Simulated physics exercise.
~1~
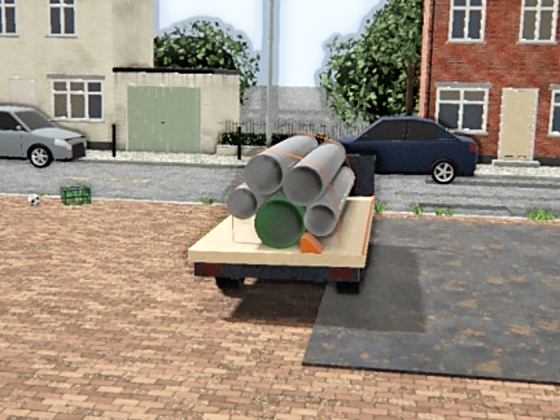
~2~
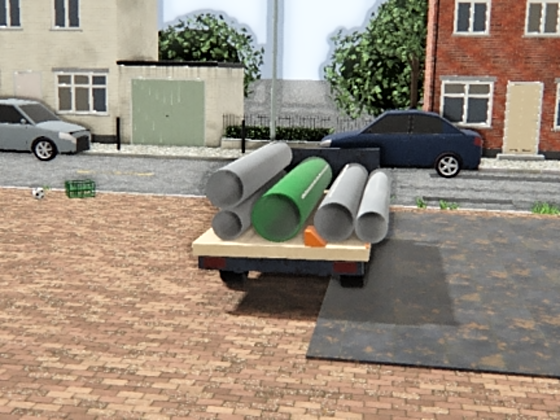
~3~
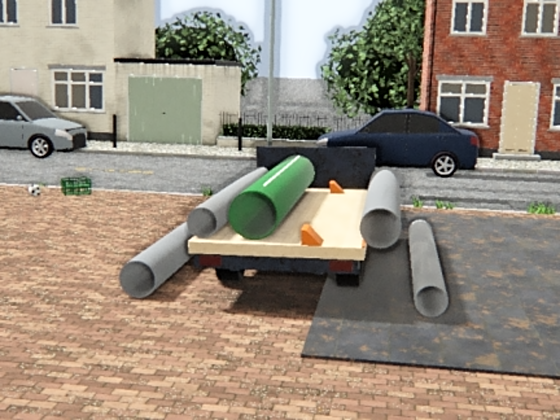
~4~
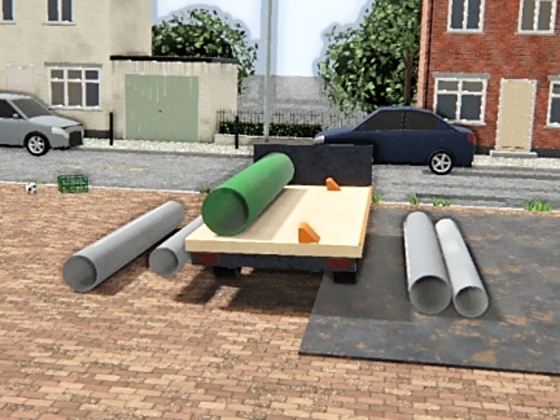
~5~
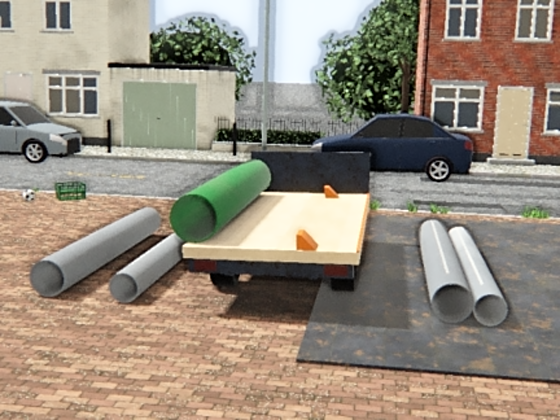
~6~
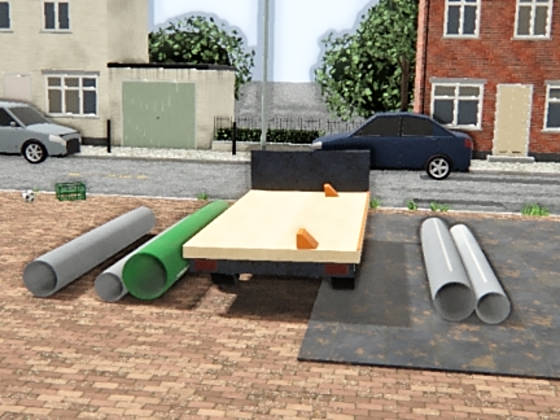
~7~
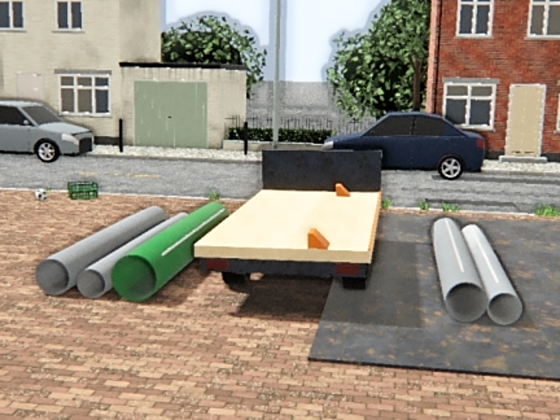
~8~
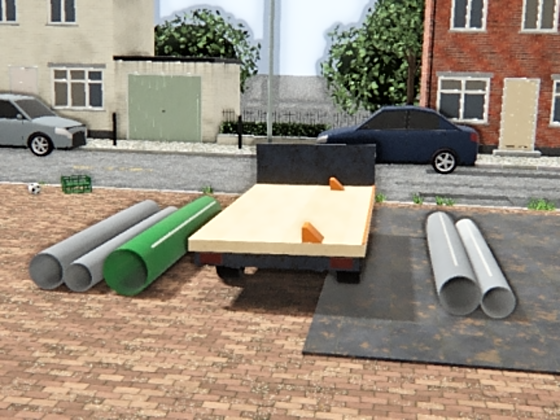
A low flat trailer stood parked on brick paving with a green pipe and four grey ones stacked on it, until the stack collapsed and grey pipes rolled off both sides; the green one followed, dropping off the left and settling beside two grey pipes.
